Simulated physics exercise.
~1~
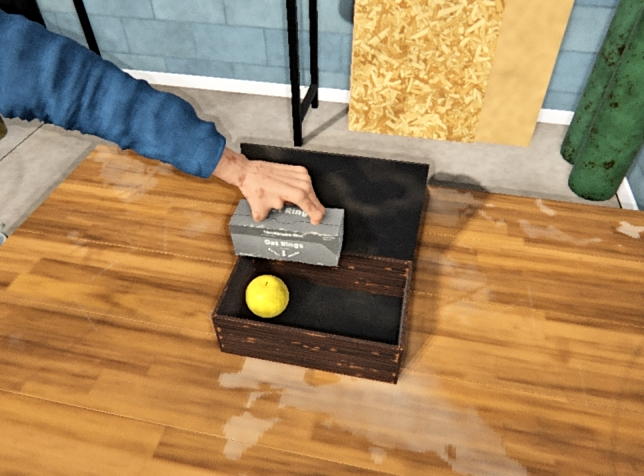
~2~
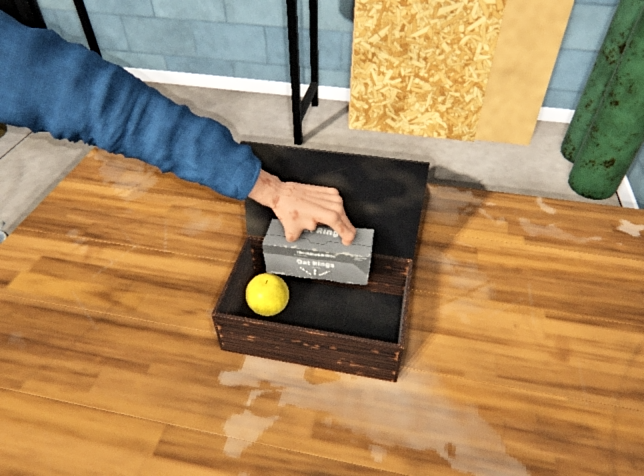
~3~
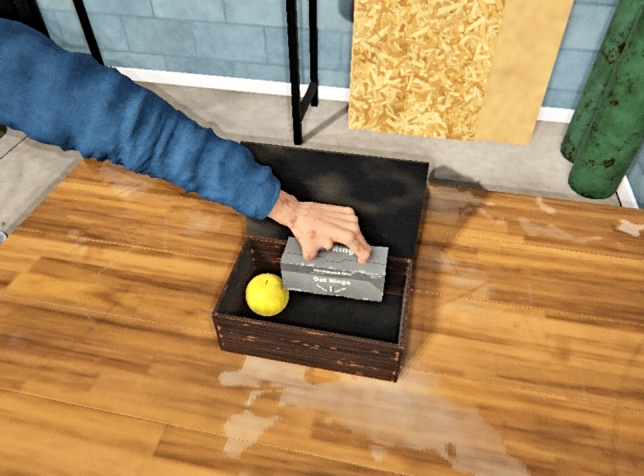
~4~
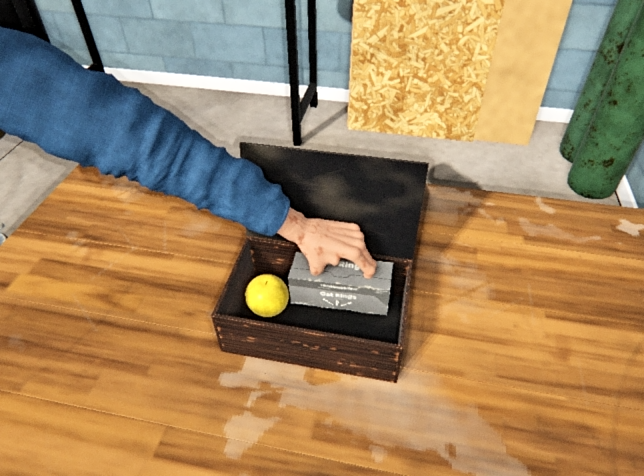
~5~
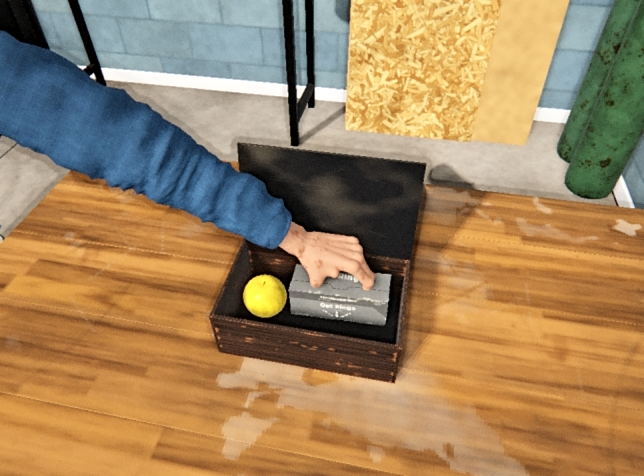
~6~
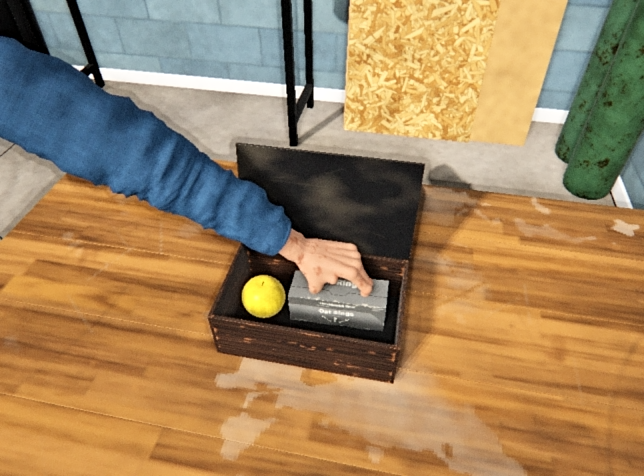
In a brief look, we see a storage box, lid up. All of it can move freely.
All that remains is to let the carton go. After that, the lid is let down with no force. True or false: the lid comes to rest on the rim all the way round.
True.
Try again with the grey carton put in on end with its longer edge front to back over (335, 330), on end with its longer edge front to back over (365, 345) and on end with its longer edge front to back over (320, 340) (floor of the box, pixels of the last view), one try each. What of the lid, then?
In the first case the lid stays propped open; in the second it stays propped open; in the third it stays propped open.
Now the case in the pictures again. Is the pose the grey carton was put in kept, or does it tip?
Simply put, the grey carton remains unturned.
Then, 1.10 s after the last picture, lid starting down.
Then, 1.60 s after the last picture, lid 58° above the rim.
Then, 1.90 s after the last picture, lid 32° above the rim.
Then, 2.10 s after the last picture, lid 11° above the rim.
At rest, lid shut; both in place. Seen from the same camera at the end, grey carton near (339, 301).
